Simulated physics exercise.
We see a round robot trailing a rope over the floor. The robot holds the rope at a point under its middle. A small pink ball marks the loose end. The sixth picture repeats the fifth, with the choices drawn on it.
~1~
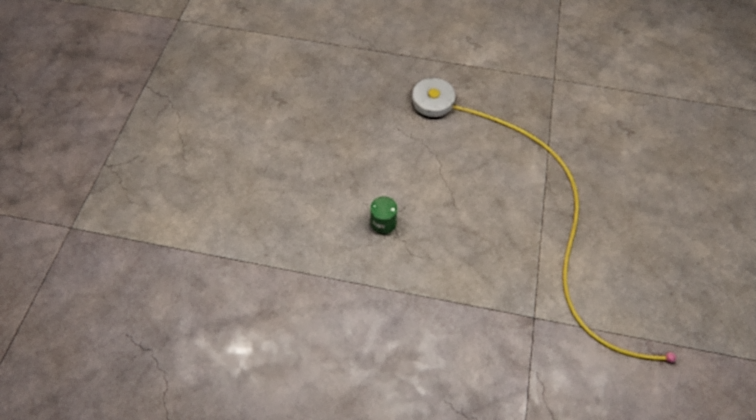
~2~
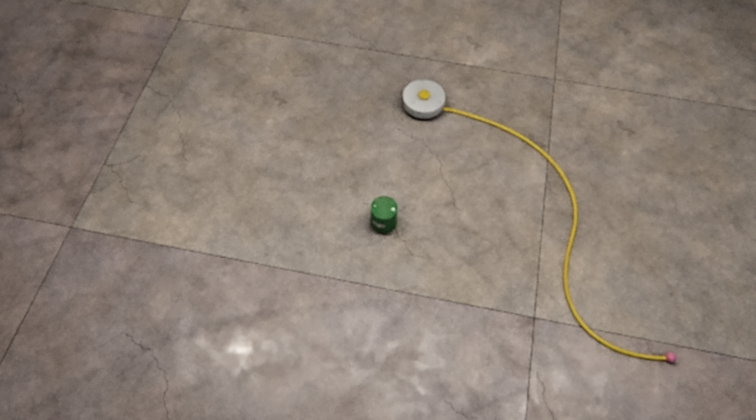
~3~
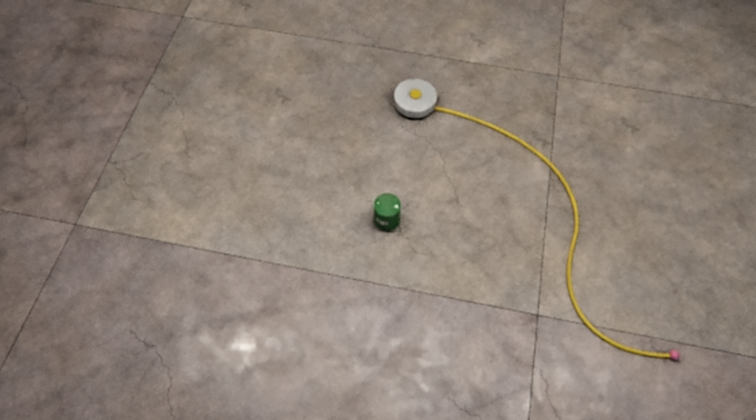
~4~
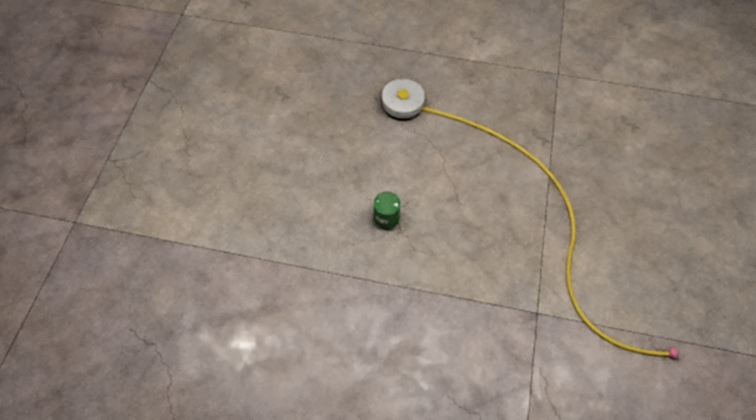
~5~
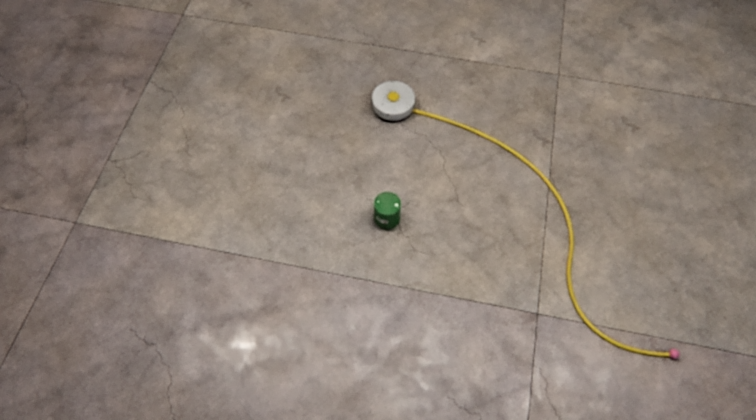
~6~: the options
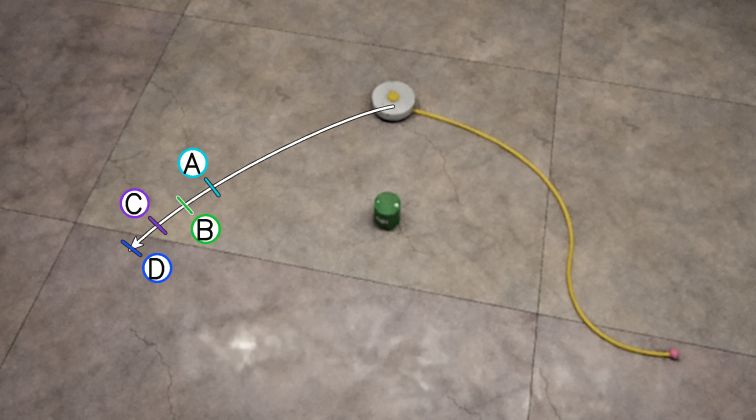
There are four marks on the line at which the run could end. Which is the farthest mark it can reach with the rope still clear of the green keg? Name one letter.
A is the last safe stop.
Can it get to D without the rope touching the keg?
No.
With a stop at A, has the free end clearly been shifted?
Yes.
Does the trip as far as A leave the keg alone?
Yes.
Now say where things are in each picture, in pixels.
In the first frame, green keg (384, 215); robot (433, 98); free end (671, 358).
In the second frame, robot (424, 100); free end (671, 358).
In the third frame, robot (415, 99); free end (675, 355).
In the fourth frame, robot (403, 99); free end (674, 353).
In the fifth frame, robot (393, 102); free end (674, 354); green keg (387, 211).
On the marked copy, A at (212, 187); B at (185, 205); C at (158, 225); D at (131, 248); the route from (393, 106) via (258, 162) to (130, 250).
Taking A. A third of the way, robot (329, 123), middle of the rope (516, 204), free end (672, 354).
Two thirds of the way, robot (266, 152), middle of the rope (468, 207), free end (650, 347).
When it is over, robot (211, 183), middle of the rope (424, 211), free end (618, 321); nothing has been touched.
As for the rest, B brings the rope against the keg; C brings the rope against the keg; D brings the rope against the keg.
